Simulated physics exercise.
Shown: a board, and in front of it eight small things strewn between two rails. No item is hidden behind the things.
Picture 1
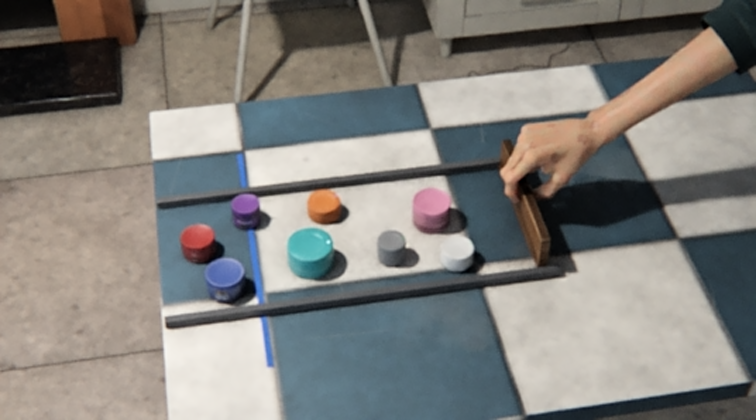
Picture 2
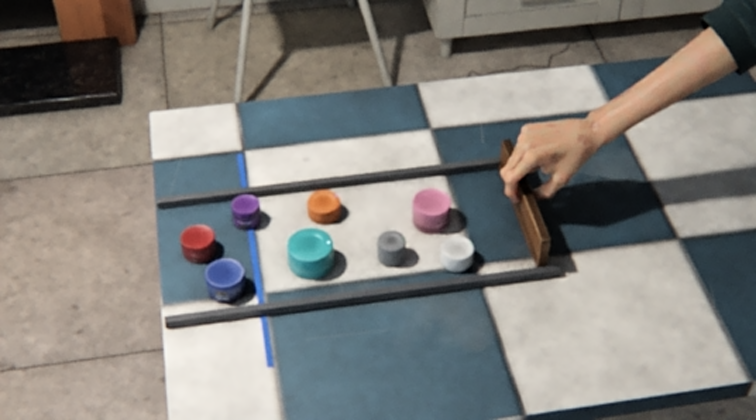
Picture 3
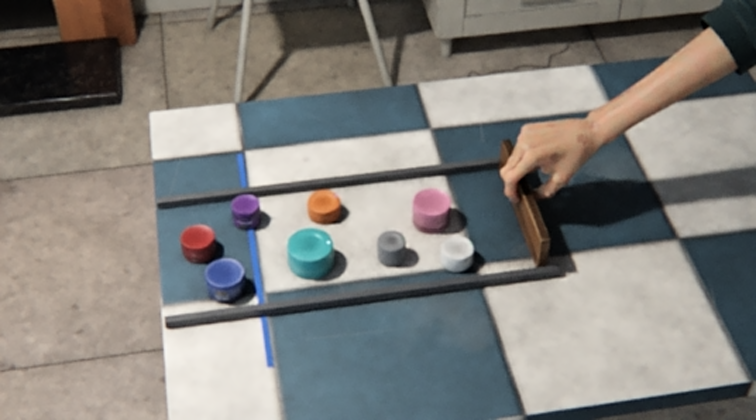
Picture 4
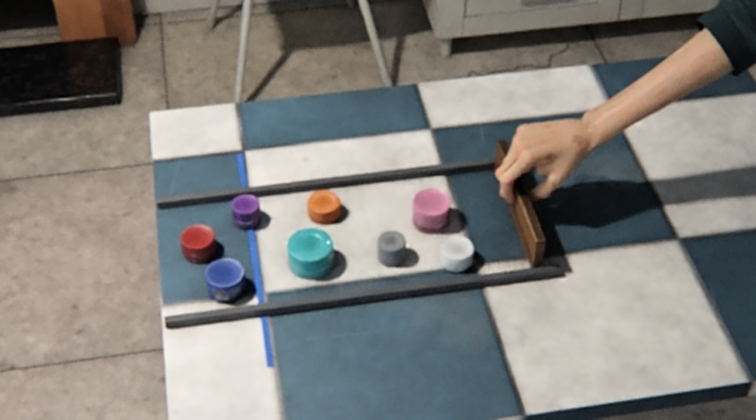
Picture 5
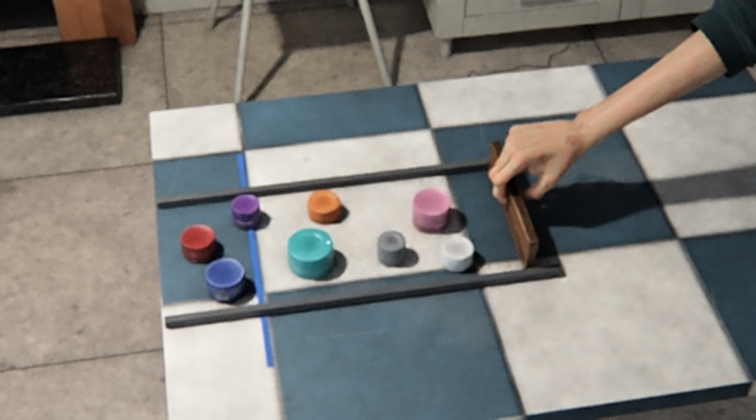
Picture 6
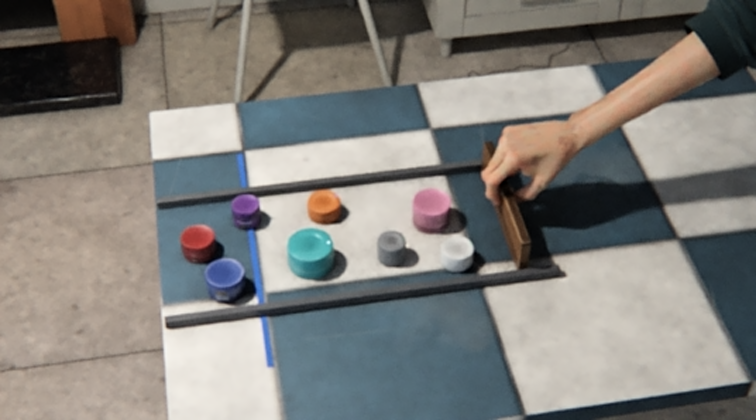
A hand slides a wooden board slightly left between two rails toward eight small tubs.
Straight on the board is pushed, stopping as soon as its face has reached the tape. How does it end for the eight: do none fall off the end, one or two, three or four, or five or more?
Overboard: Nil.
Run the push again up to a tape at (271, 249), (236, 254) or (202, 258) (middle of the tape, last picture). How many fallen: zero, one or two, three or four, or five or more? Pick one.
So, taking them in turn, I'd give none at all; just one or two; three to four.
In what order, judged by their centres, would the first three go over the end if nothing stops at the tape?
Earliest first - blue tub, red tub, turquoise lid.
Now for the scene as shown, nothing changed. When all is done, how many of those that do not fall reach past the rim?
Expected count: 1.
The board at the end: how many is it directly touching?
4 of them.
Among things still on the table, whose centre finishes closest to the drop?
The blue tub.
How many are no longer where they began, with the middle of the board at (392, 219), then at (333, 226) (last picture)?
Tally at point one: 3; at point two: 5.
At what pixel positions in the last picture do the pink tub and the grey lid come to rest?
The pink tub at (233, 234), the grey lid at (241, 259).
A little later, none off yet; red tub at rest near (198, 244); blue tub at rest near (226, 281); purple tub at rest near (246, 213).
When it is over, the number that fall off is zero.
